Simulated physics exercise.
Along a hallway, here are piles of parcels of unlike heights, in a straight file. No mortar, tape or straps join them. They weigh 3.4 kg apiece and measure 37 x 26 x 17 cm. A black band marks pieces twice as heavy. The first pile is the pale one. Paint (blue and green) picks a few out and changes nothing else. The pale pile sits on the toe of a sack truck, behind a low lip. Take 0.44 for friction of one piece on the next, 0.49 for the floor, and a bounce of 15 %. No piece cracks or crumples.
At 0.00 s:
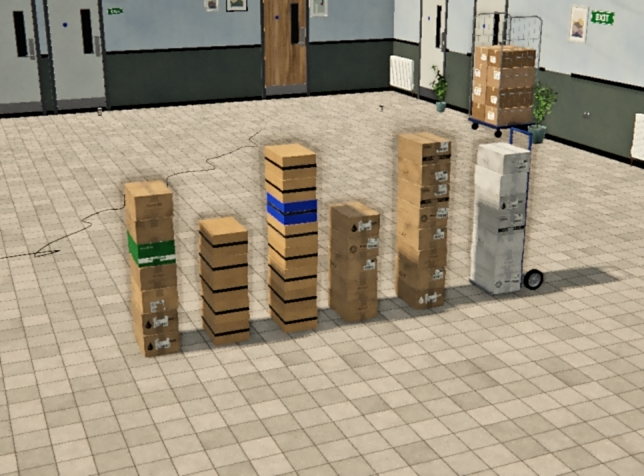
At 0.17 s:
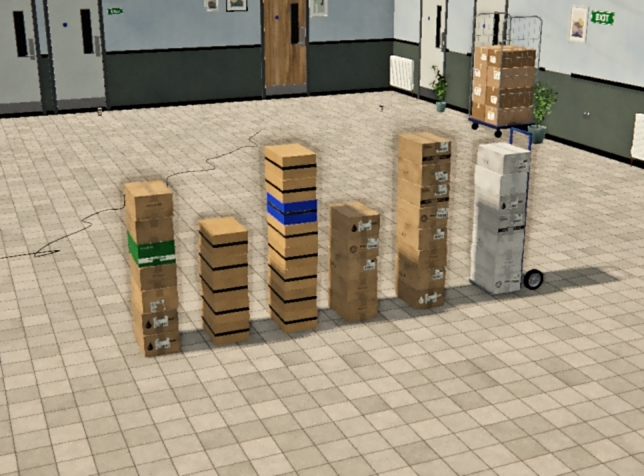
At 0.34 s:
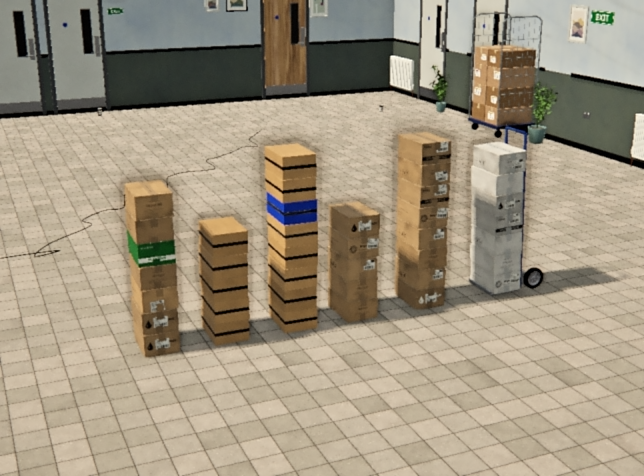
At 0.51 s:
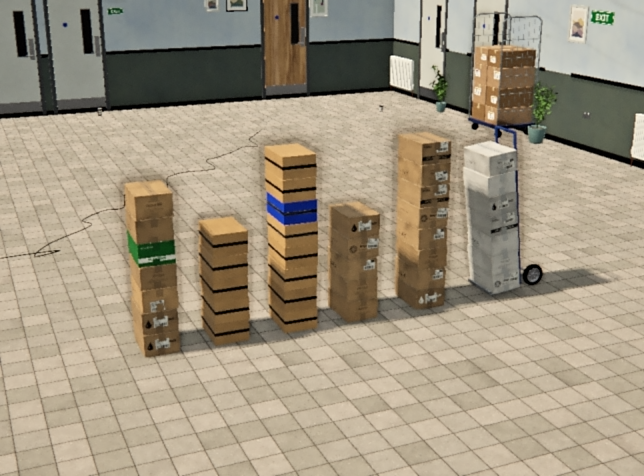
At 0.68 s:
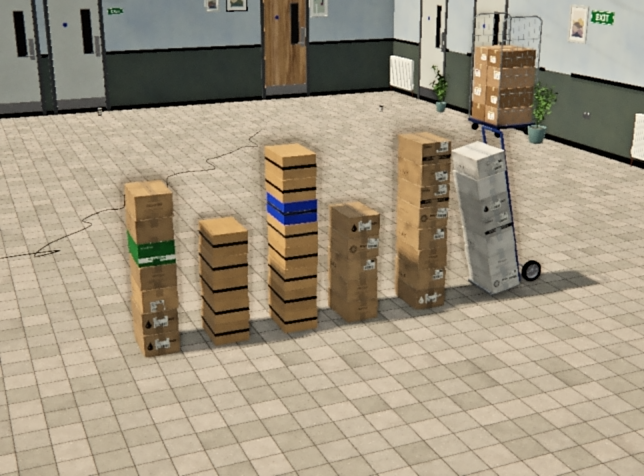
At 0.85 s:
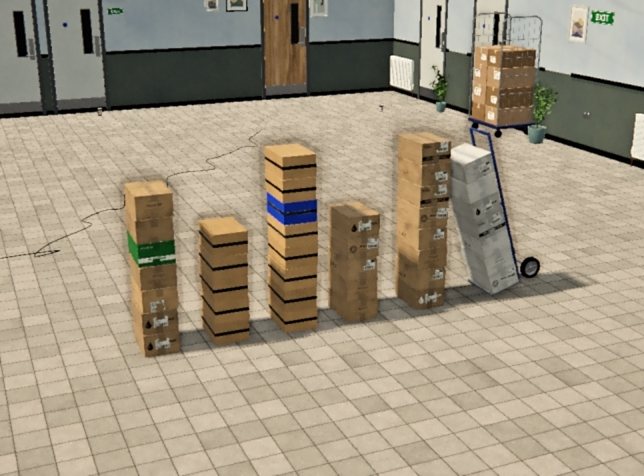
A pale stack of boxes on a sack truck tilted slowly to the left, leaning toward a row of five brown stacks in a tiled hallway, while the brown ones stayed still.
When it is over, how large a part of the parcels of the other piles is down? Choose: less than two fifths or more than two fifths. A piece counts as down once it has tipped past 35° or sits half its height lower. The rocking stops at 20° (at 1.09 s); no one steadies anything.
Ending down: Upwards of two fifths.
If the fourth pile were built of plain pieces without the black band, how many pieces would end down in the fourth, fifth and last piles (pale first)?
Then fourth 8, fifth 5, last 7.
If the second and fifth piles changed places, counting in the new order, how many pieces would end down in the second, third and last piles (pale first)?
In that case second 0, third 0, last 0.
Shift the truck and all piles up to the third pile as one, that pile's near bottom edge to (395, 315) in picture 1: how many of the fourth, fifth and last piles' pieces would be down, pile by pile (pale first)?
In that case fourth 8, fifth 5, last 7.
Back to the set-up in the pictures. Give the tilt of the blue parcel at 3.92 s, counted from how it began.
About 10°.
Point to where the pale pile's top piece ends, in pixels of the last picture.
Near (370, 248).
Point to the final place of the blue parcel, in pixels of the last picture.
Near (146, 288).
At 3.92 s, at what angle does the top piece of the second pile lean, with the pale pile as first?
About 40°.
After 2.20 s, 7 of the pale pile down; 3 of the 33 other parcels down.
After 3.92 s, 7 of the pale pile down; 22 of the 33 other parcels down; green parcel 25° from how it stood; blue parcel 10° from how it stood, 16 cm lower.
In the end (5.9 s), 7 of the pale pile down; 33 of the 33 other parcels down; green parcel upside down; blue parcel 50° from how it stood, 46 cm lower. That is 100 per cent. From the last view, middles, blue parcel near (146, 288).
